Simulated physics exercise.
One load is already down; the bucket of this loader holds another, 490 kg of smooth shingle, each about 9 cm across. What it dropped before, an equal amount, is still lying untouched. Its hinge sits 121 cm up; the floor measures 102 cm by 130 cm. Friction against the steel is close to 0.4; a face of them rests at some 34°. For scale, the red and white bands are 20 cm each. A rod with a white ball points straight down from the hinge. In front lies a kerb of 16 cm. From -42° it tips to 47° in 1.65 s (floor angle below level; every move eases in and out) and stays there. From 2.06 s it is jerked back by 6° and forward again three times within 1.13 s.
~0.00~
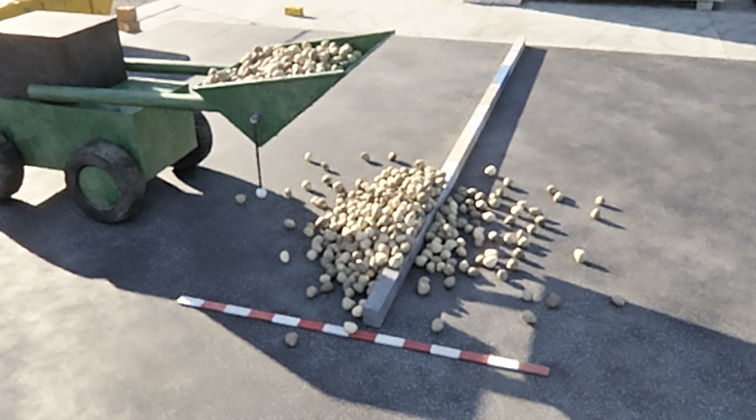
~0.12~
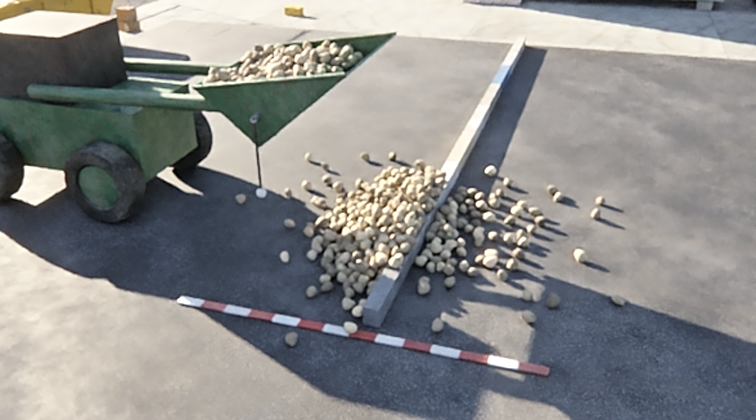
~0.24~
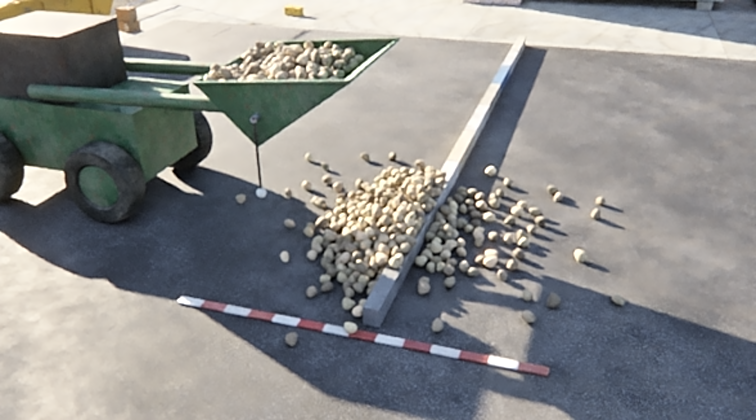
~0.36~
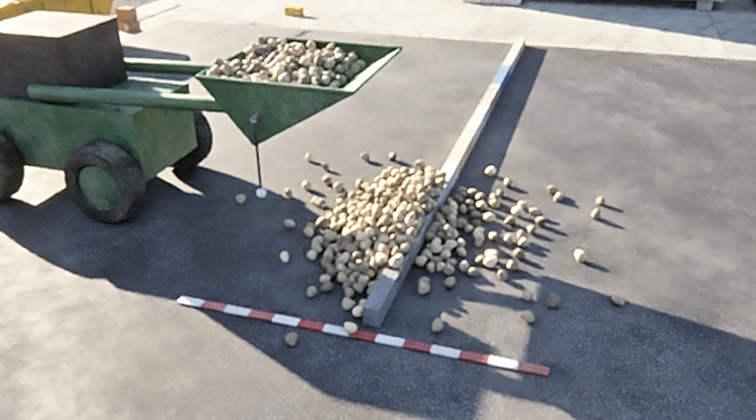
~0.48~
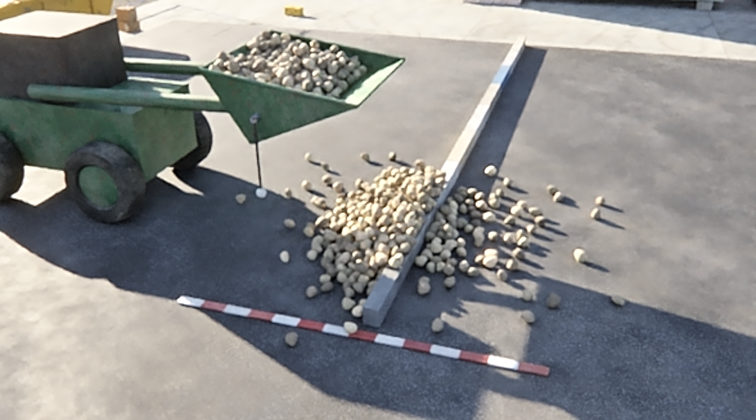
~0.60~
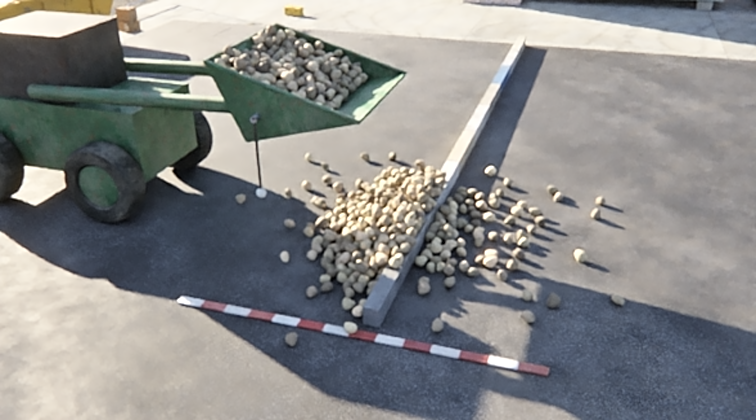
A sunlit, dark paved yard with long shadows is seen from above at an angle by a still camera. At left stands a green loader with black tyres, its bucket full of pale stones and a white ball hanging below, while more stones lie around a long grey kerb behind a red-and-white strip. The bucket's right lip tilts gradually downward, its stones shifting slightly inside, and the ground pile stays still.
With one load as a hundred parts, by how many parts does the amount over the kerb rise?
Some 13 per cent is added.
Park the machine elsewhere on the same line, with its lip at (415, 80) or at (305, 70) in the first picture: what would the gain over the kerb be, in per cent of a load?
First some 85, then 0 per cent.
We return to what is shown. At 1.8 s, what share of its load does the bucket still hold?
It holds some 20 per cent.
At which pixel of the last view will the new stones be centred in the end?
Around (369, 210).
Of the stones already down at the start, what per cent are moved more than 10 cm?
About 20 per cent.
After 1.2 s the floor is at 33°; in per cent of one load, 97 in the bucket, 84 on this side of the kerb, 18 over the kerb; the foremost stones are at (574, 241).
After 1.8 s the floor is at 47°; in per cent of one load, 21 in the bucket, 161 on this side of the kerb, 18 over the kerb; the foremost stones are at (574, 241).
After 3.6 s the floor is at 47°; in per cent of one load, 0 in the bucket, 169 on this side of the kerb, 31 over the kerb; the foremost stones are at (574, 241).
After 6.5 s the floor is at 47°; in per cent of one load, 0 in the bucket, 169 on this side of the kerb, 31 over the kerb; the foremost stones are at (574, 241). Net gain over the kerb, 13.
